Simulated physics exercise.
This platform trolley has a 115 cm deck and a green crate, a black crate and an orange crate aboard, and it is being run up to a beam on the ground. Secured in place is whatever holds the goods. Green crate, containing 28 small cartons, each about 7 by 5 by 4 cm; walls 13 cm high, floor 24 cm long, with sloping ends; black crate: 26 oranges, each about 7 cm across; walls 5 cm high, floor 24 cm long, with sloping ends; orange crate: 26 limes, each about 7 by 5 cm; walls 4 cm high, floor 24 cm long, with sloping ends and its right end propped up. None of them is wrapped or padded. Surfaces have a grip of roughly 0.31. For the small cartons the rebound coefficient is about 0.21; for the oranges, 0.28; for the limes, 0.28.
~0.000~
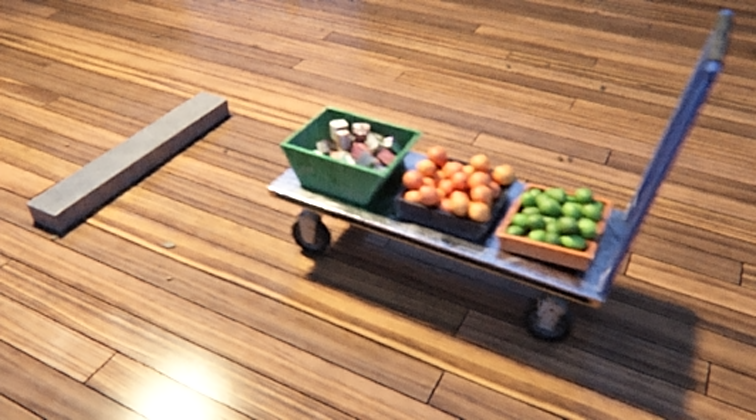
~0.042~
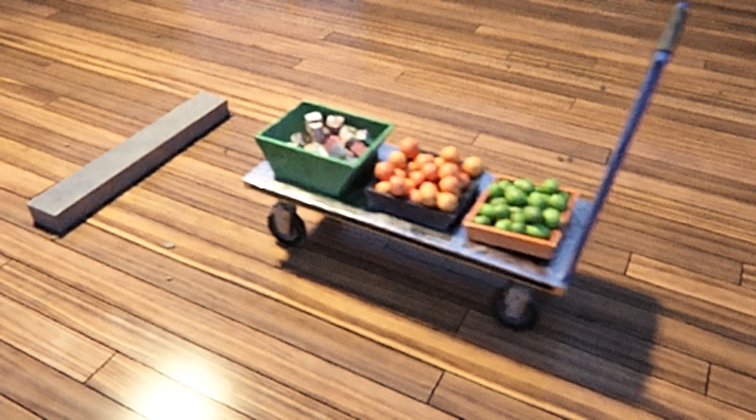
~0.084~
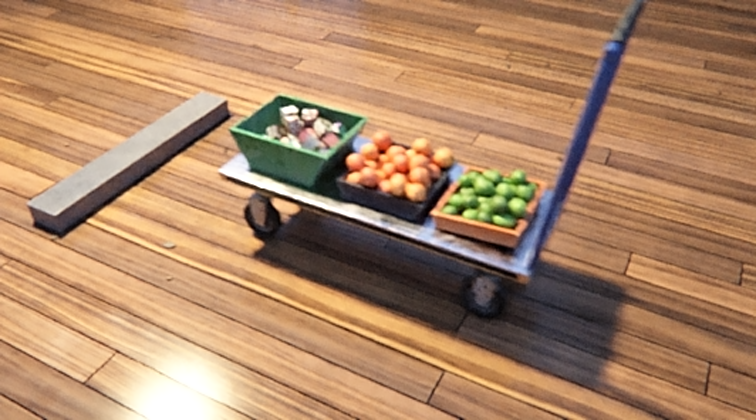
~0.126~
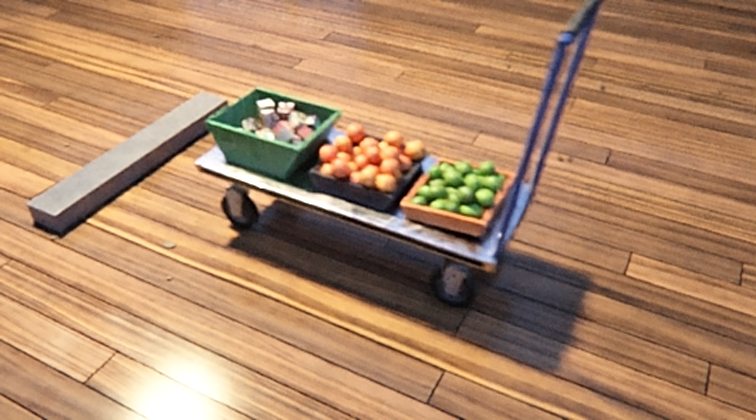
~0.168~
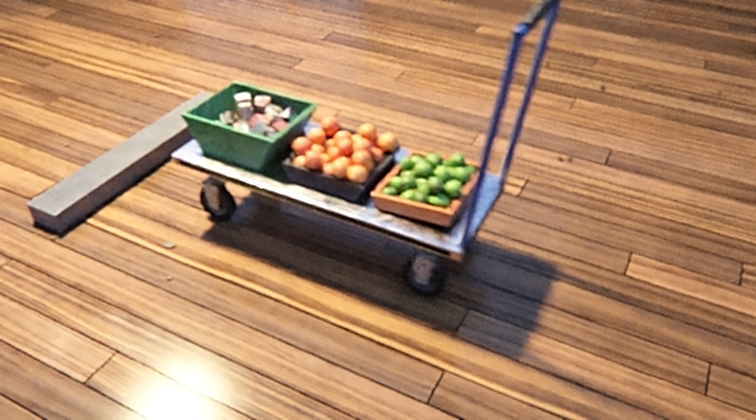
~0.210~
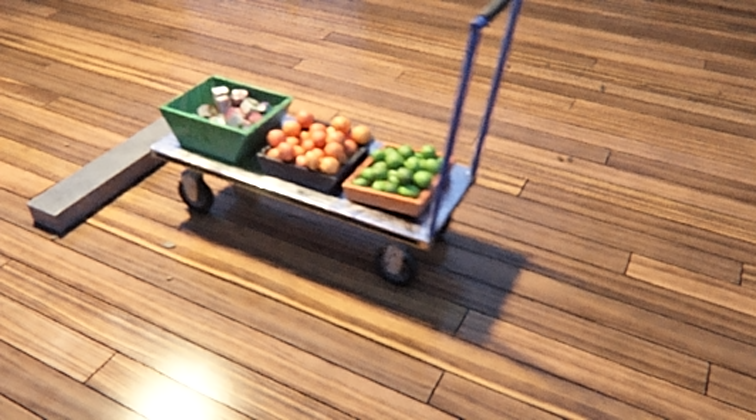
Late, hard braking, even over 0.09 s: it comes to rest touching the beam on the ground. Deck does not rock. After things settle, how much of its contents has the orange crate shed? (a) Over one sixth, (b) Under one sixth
Over one sixth.
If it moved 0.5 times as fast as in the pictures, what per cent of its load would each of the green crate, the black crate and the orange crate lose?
In that case the green crate sheds 0 per cent, the black crate 20 per cent and the orange crate 10 per cent.
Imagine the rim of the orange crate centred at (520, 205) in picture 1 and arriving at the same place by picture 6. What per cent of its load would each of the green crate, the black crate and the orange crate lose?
That would give green crate 0 %, black crate 30 % and orange crate 30 %.
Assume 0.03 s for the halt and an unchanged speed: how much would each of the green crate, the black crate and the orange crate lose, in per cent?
Green crate 0 %, black crate 50 %, orange crate 30 %.
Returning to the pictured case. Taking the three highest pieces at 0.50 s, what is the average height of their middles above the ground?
On average they sit about 50 cm high.
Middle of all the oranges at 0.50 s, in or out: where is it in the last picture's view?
Somewhere around pixel (232, 115).
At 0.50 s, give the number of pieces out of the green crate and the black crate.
Estimate at that time - green crate 0, black crate 8, give or take.
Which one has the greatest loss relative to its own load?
The black crate is the one.
After 0.28 s, the brake bites.
After 0.38 s, the green crate has all 28, the black crate is down by 3 of 26 and the orange crate is down by 1 of 26.
After 0.50 s, the green crate has all 28, the black crate is down by 9 of 26 and the orange crate is down by 6 of 26.
After 0.73 s, the green crate has all 28, the black crate is down by 12 of 26 and the orange crate is down by 8 of 26.
Final count (at 1.23 s), the green crate has all 28, the black crate is down by 12 of 26 and the orange crate is down by 7 of 26. Asked share, 7 of 26, 27 per cent.
